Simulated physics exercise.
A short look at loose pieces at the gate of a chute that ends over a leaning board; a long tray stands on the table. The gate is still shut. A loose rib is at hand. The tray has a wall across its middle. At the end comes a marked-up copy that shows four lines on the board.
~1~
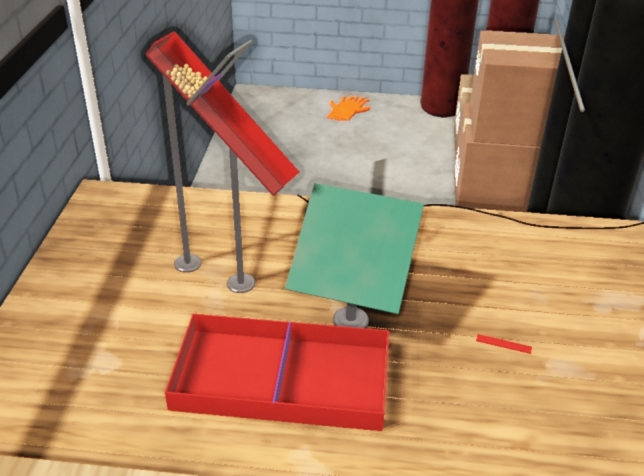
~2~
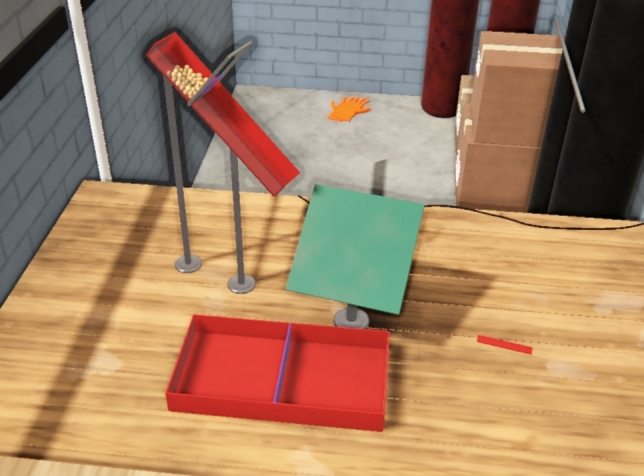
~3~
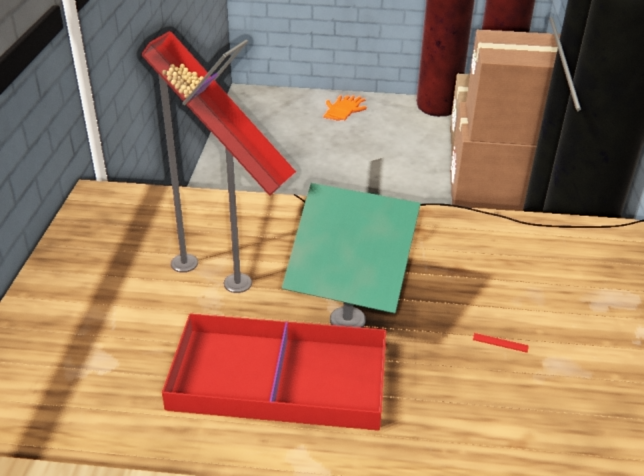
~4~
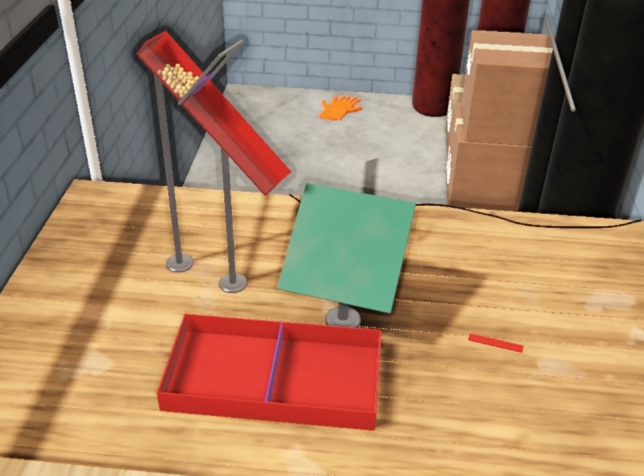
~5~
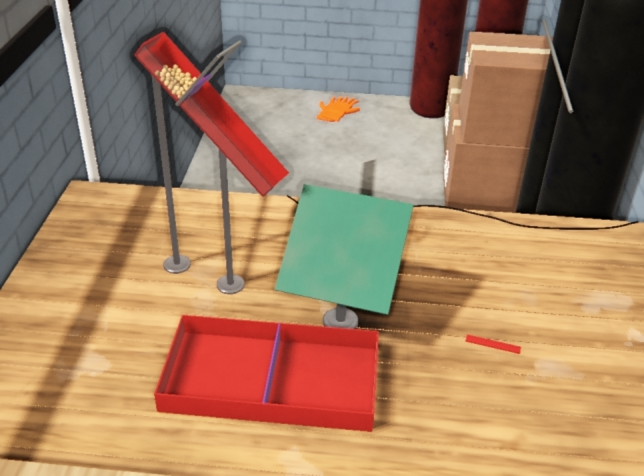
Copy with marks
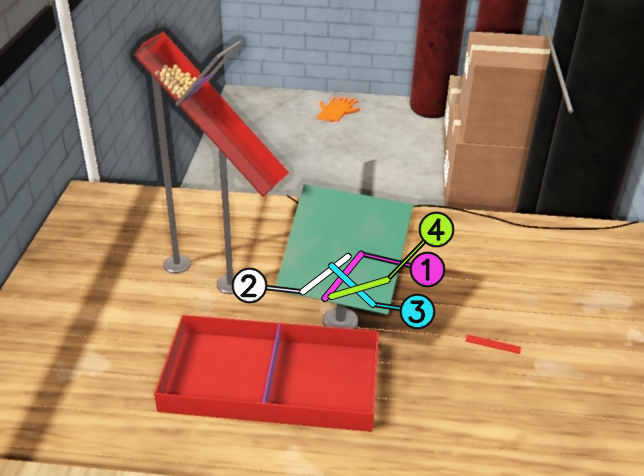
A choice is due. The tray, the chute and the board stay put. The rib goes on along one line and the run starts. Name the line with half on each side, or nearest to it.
Best: 2.
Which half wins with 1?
More lands on the right.
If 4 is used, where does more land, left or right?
The right half.
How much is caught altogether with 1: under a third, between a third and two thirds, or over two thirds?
It is over two thirds.
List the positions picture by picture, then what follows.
The first picture shows load behind the gate near (193, 82), dried chickpeas; lip of the chute near (281, 189), sloping fairly steeply.
The second picture shows middle of the board near (355, 247), tilted fairly steeply; middle of its low edge near (341, 302); of its high edge near (369, 194).
The third picture shows front corners of the tray near (162, 392) and (381, 412); front end of its middle wall near (271, 402); gate still shut near (207, 82).
The fourth picture shows middle of the load near (185, 82); lip near (273, 189).
The fifth picture shows middle of the load near (182, 83); lip near (271, 190).
On the marked copy, line 1 from (361, 253) to (324, 298); line 2 from (348, 256) to (302, 291); line 3 from (331, 265) to (372, 304); line 4 from (387, 279) to (331, 296).
With 1, of what is caught, a small share in the left half, all but a few in the right.
With 2, of what is caught, close to half in the left half, close to half in the right.
With 3, of what is caught, only a few in the left half, all but a few in the right.
With 4, of what is caught, none at all in the left half, the whole lot in the right.
